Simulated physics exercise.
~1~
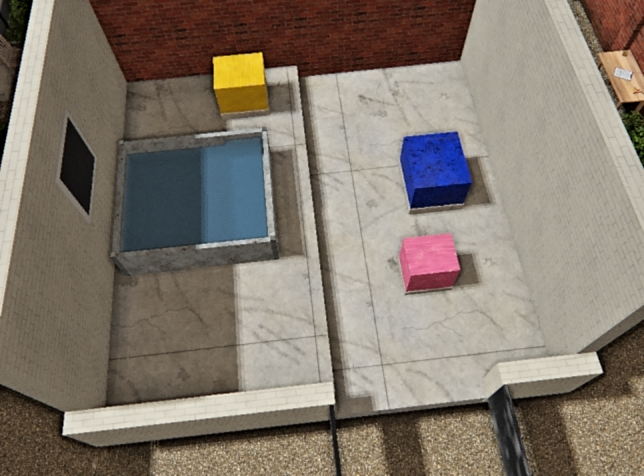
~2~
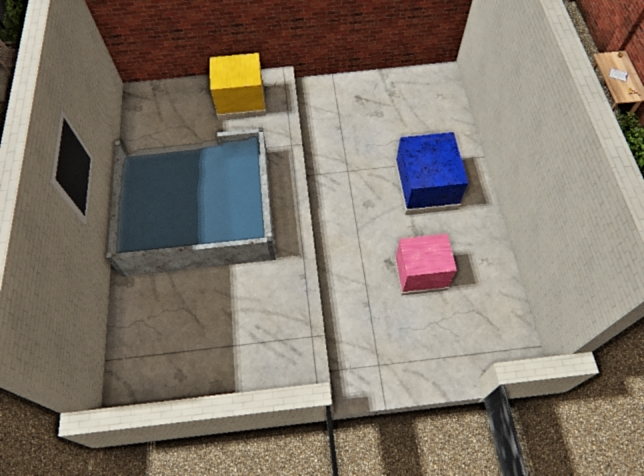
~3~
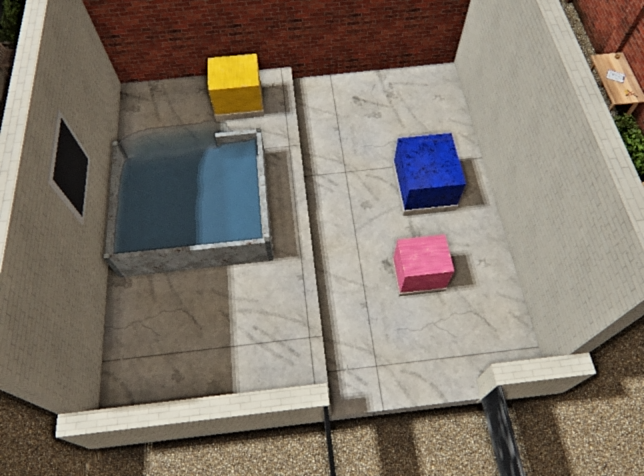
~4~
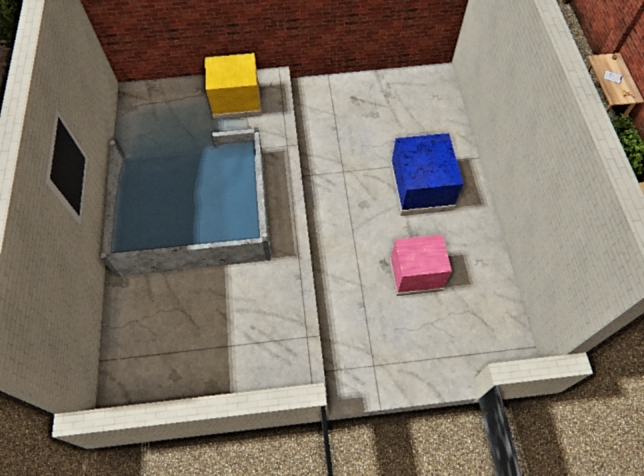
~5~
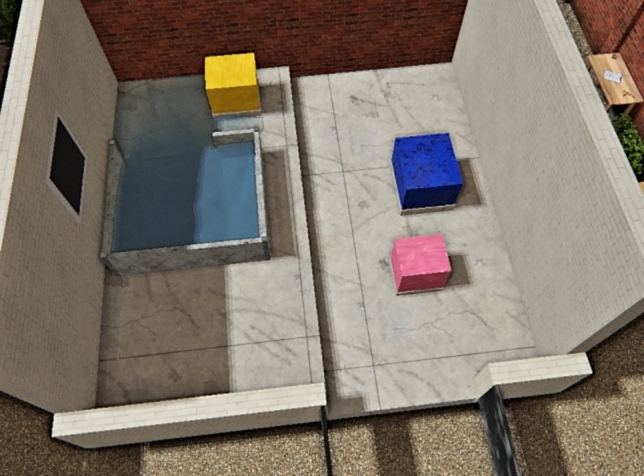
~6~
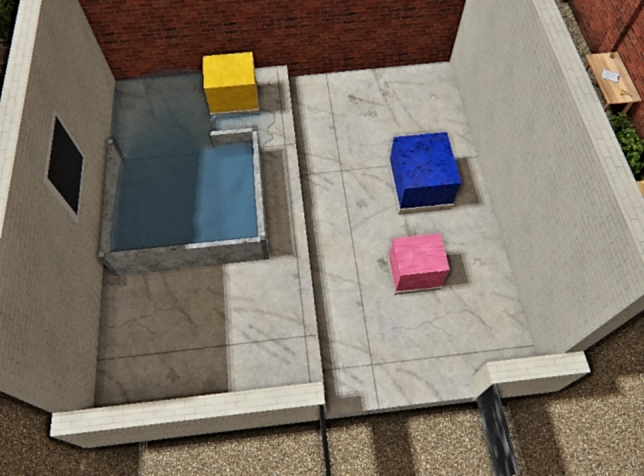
Water pours through a gap in the open tank's far side and spreads across the paving.
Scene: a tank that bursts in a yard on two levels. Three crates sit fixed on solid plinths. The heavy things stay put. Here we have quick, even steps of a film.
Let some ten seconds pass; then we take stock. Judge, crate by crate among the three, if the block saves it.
Blue crate: Block saves it; pink crate: Block saves it; yellow crate: Block fails, wet.
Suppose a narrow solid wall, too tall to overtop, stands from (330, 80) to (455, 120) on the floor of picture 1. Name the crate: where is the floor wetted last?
I'd go with the pink-painted one.
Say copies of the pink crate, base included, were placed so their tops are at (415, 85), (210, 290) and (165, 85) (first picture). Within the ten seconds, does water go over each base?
So, in the order given: Flooded, untouched, flooded.
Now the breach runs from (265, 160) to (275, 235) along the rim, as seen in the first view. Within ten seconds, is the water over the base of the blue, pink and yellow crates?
The blue crate gets wet, the pink crate is wetted, the yellow crate remains dry.
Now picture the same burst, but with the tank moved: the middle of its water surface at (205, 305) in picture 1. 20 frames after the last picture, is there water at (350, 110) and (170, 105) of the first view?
First point soaked, second point soaked.
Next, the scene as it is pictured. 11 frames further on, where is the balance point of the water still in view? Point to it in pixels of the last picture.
Roughly (183, 149) in the last picture.
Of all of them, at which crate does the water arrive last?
Clearly the pink one.
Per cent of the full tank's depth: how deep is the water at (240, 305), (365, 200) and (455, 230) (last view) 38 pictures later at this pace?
Taking the places in turn, I get roughly 0, 4 and 4 percent.
A moment on, water covers 15 % of the floor; the blue crate not reached, the pink crate not reached, the yellow crate water round its plinth.
Next, water covers 20 % of the floor; the blue crate not reached, the pink crate not reached, the yellow crate water round its plinth.
Then, water covers 45 % of the floor; the blue crate water round its plinth, the pink crate not reached, the yellow crate water round its plinth.
Later, water covers 65 % of the floor; the blue crate water round its plinth, the pink crate water round its plinth, the yellow crate water round its plinth.
In the end, water covers 85 % of the floor; the blue crate stayed above the water, the pink crate stayed above the water, the yellow crate was topped.
